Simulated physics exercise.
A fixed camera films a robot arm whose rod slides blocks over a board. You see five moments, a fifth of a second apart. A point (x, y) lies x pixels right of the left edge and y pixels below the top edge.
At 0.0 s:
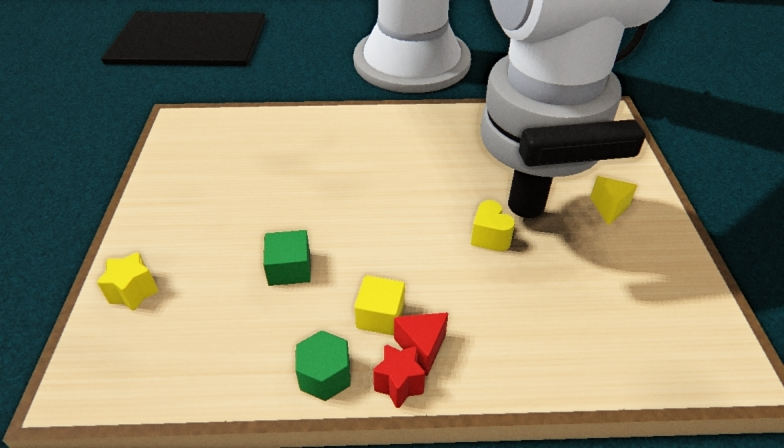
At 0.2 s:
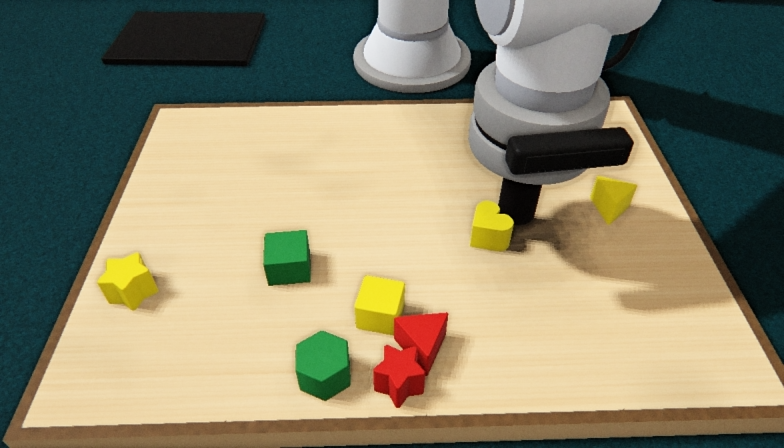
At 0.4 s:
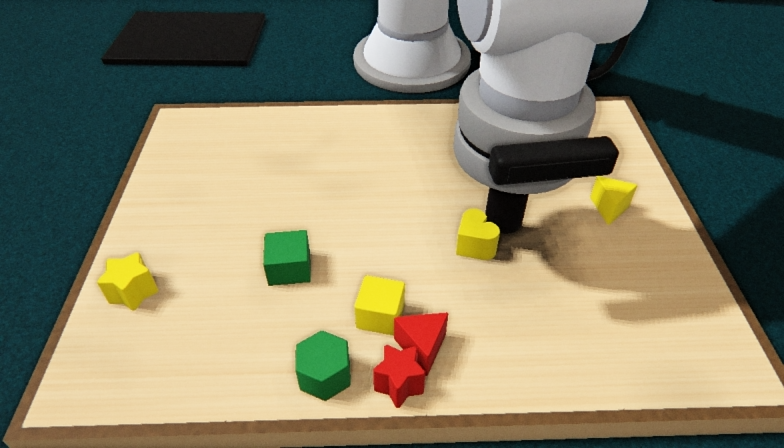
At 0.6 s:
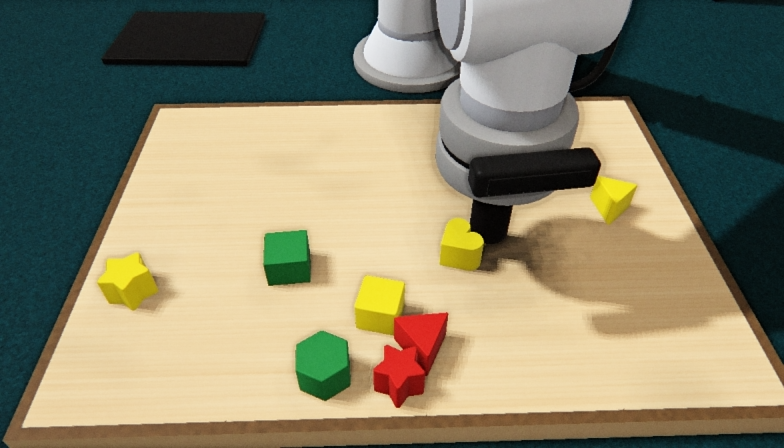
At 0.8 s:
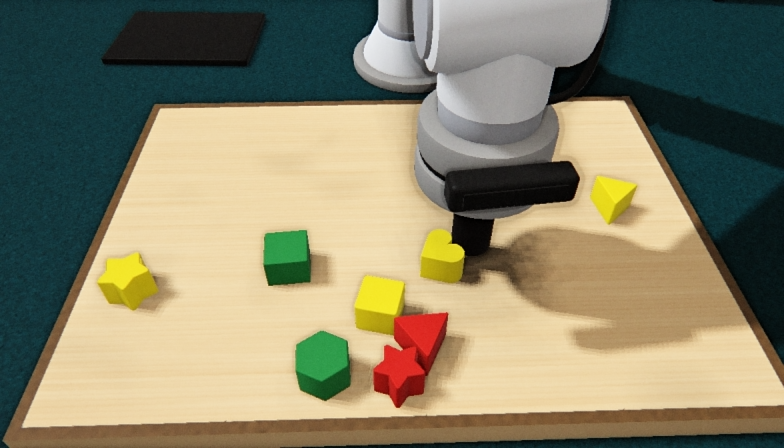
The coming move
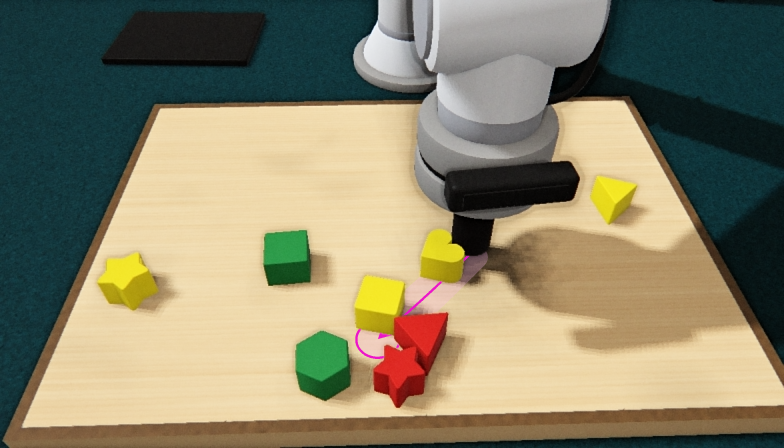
We see a robot arm with a dark rod over a wooden board of yellow, green and red blocks; the rod moves left to the yellow heart and pushes it left and slightly nearer, while the other blocks stay still.
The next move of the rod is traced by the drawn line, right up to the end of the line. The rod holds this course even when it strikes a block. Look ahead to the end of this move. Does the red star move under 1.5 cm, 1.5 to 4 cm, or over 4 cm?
The answer is under 1.5 cm.
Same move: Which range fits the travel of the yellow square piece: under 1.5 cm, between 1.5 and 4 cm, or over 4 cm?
It goes beyond 4 cm.
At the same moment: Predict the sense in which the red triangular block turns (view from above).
Counterclockwise from above.
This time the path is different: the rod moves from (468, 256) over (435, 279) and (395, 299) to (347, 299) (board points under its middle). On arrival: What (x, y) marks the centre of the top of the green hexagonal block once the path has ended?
The point I'd pick in the picture is (304, 375).
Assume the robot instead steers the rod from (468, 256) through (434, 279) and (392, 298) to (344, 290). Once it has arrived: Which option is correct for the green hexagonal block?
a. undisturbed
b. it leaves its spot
The answer is b.
The line goes from (468, 256) to (378, 339).
On the path given first. One third of the way, rod (442, 269); yellow heart block (409, 268).
Two thirds of the way, rod (412, 296); yellow square piece (339, 315); yellow heart block (374, 289), turned 30° clockwise.
At the end, rod (378, 326); yellow square piece (314, 316), turned 25° anticlockwise; red star unmoved; red triangular block (419, 333), turned 30° anticlockwise; yellow heart block (355, 291), turned 75° clockwise.
